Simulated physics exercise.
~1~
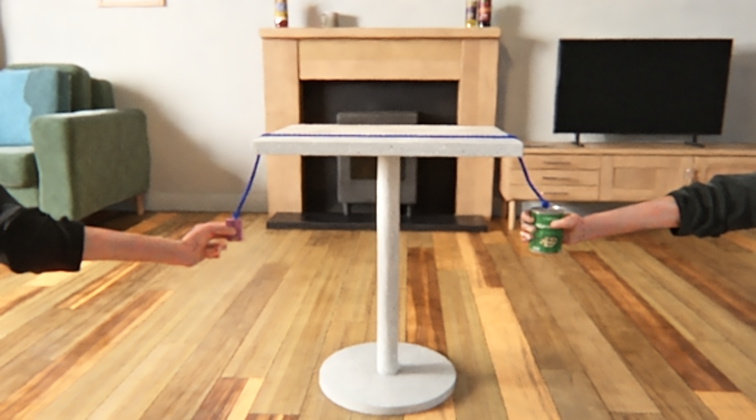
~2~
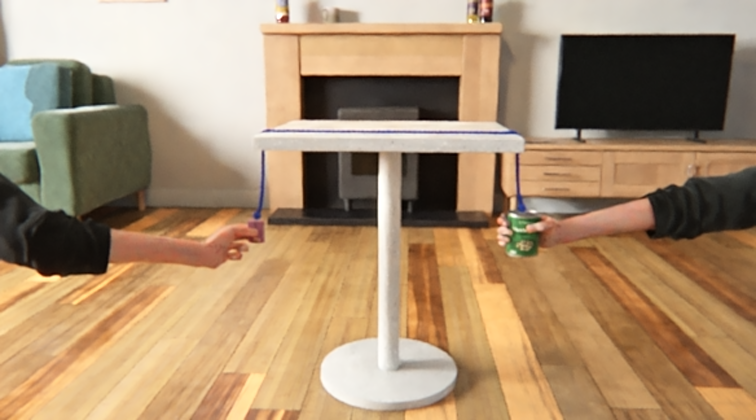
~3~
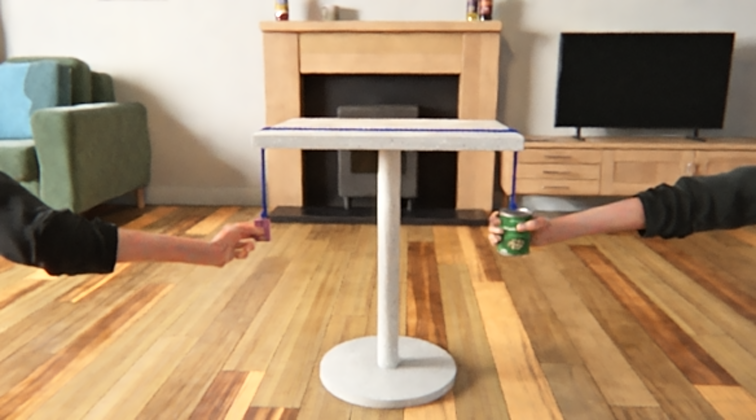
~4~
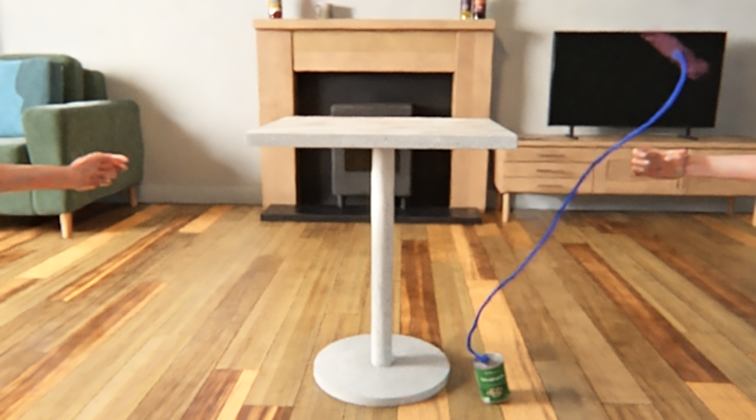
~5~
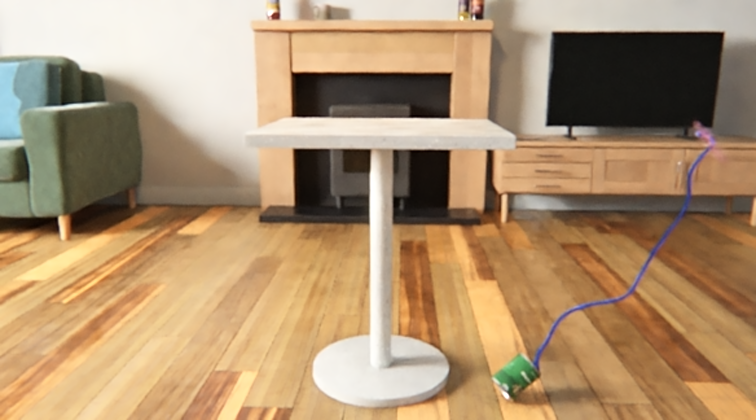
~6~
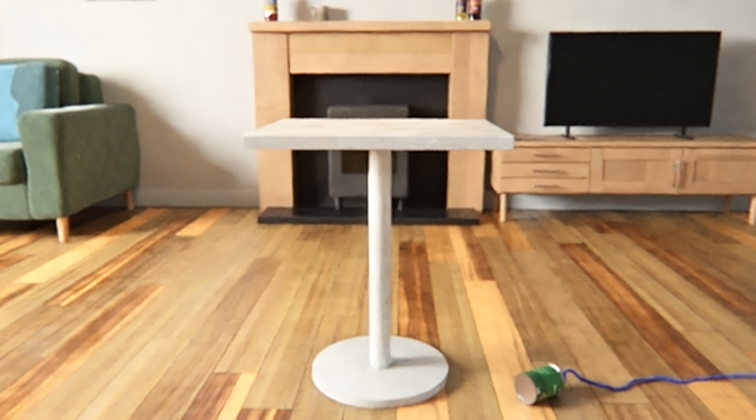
In a living room, two hands held a small object and a green tin on a blue cord draped over a pale table, then let go, and the tin dropped, whipping the cord off rightwards before it ended up on its side on the floor.
